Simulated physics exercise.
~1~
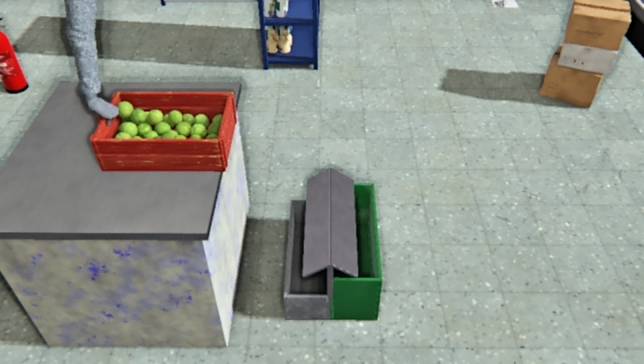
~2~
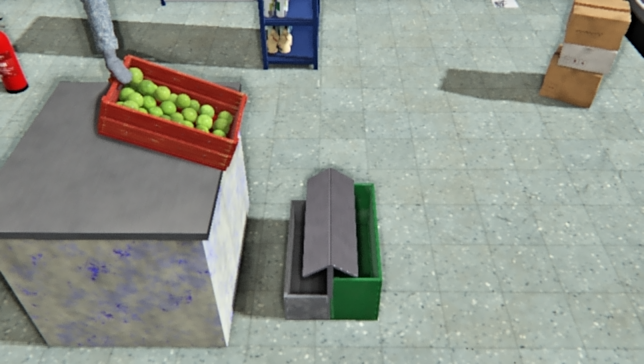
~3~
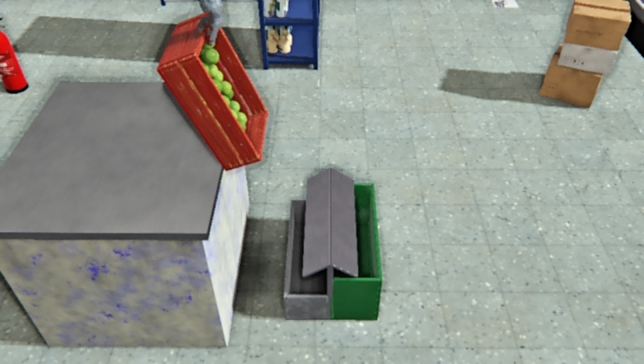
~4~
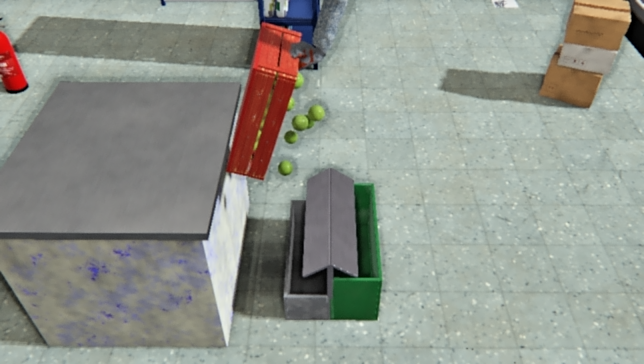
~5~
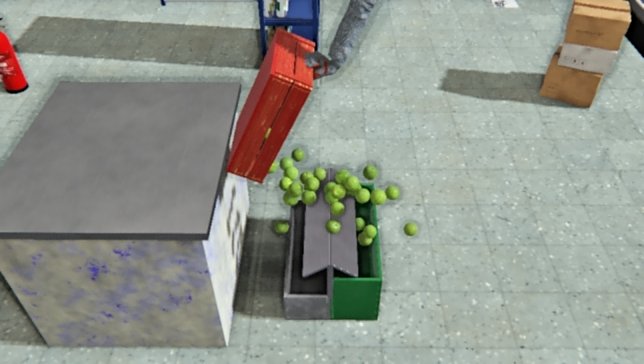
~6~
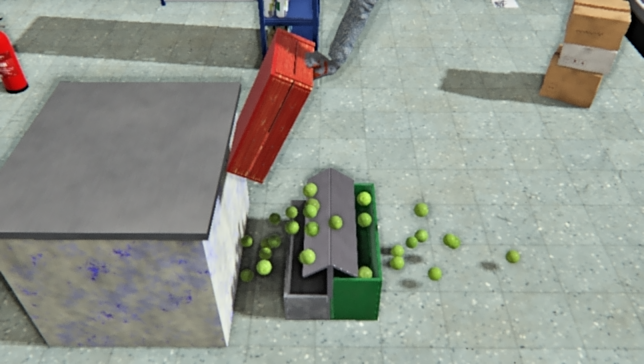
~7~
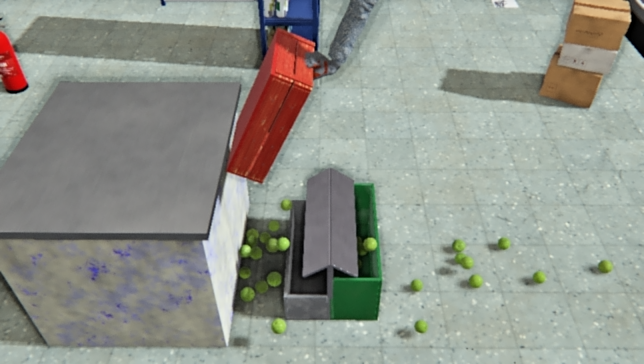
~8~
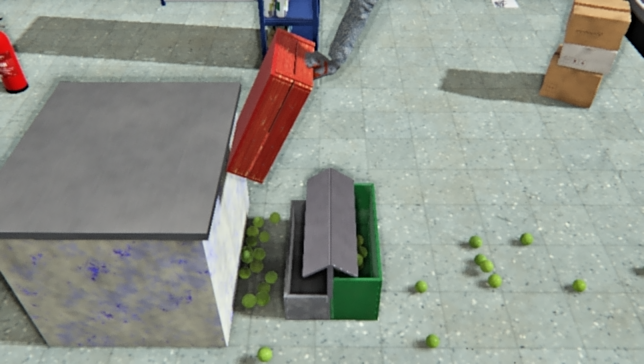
The clip opens on a red crate full of green apples resting on a bench, held by a grey robotic arm, with a grey bin and a green tub on the floor to the right beneath a dark ridge. The arm lifts the crate and tilts it clockwise, swinging it past the bench's edge. As it tips beyond vertical, the apples tumble out and drop onto the ridge. They scatter to both sides, some landing in the green tub. Others roll across the floor to the right, while many gather between the bench and the grey bin as the tipped crate stays still.
